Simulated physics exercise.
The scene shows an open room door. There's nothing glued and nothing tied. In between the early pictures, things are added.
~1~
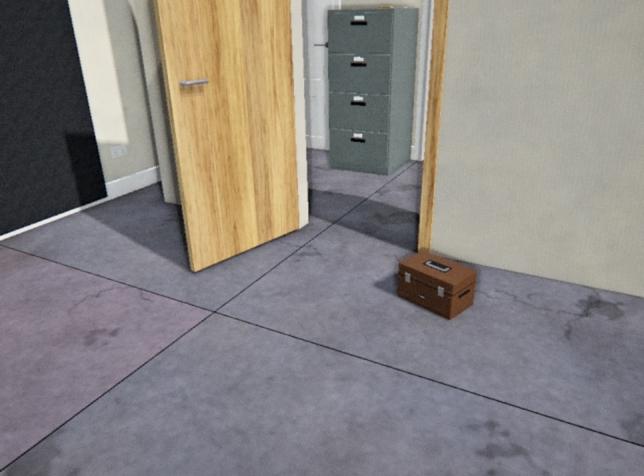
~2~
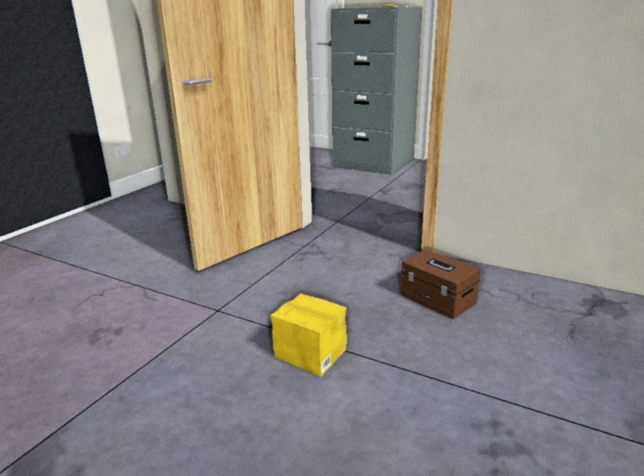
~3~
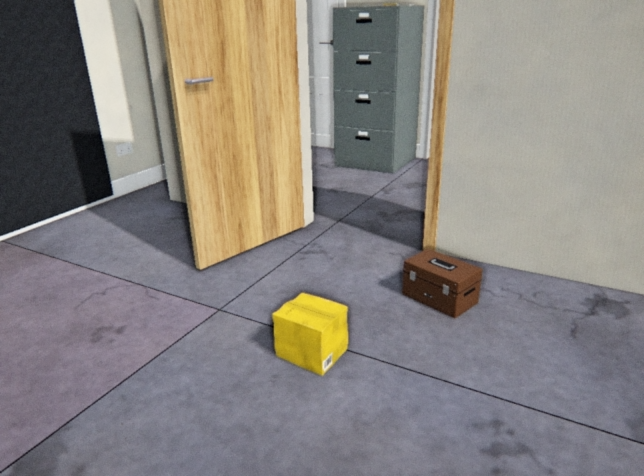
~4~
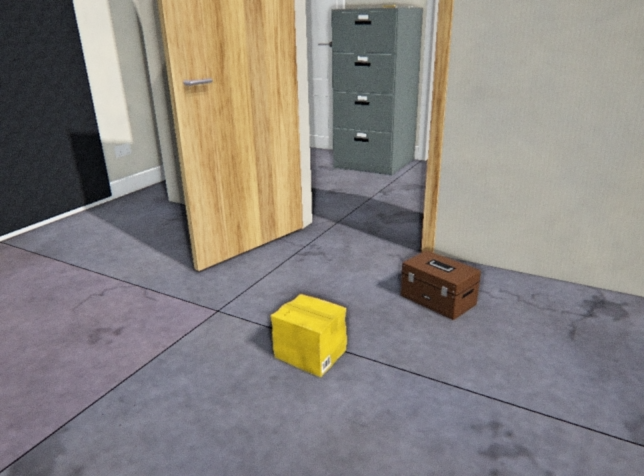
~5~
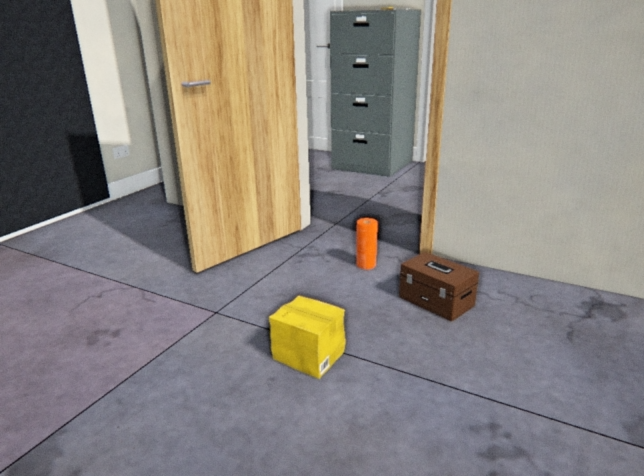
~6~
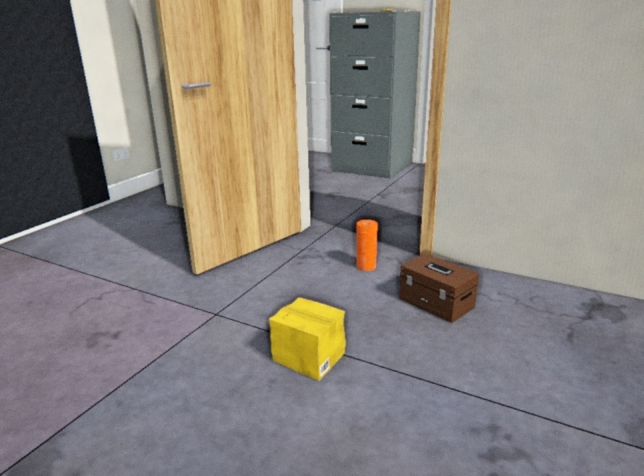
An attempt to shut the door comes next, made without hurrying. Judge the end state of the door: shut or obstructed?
Likely result: Gap gone.
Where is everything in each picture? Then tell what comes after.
The first frame shows door wide open and still; brown toolbox (436, 284).
The second frame shows door wide open and still; brown toolbox (439, 283); yellow box (310, 333).
The third frame shows door wide open and still; brown toolbox (441, 282); yellow box (312, 332).
The fourth frame shows door wide open and still; brown toolbox (439, 284); yellow box (310, 333).
The fifth frame shows door wide open and still; brown toolbox (438, 285); yellow box (308, 335).
The sixth frame shows door wide open and still; orange roll (367, 245); brown toolbox (438, 286).
Then, 1.10 s past the last view, door at 69°.
Then, 2.10 s past the last view, door at 24°; orange roll displaced a little near (376, 242).
Then, 2.60 s past the last view, door at 3°; orange roll displaced well along near (400, 230).
Finally, door at 0°; moved from the start, orange roll; the other 2 still in place. Final places as the last picture's camera would see them, orange roll near (404, 227).
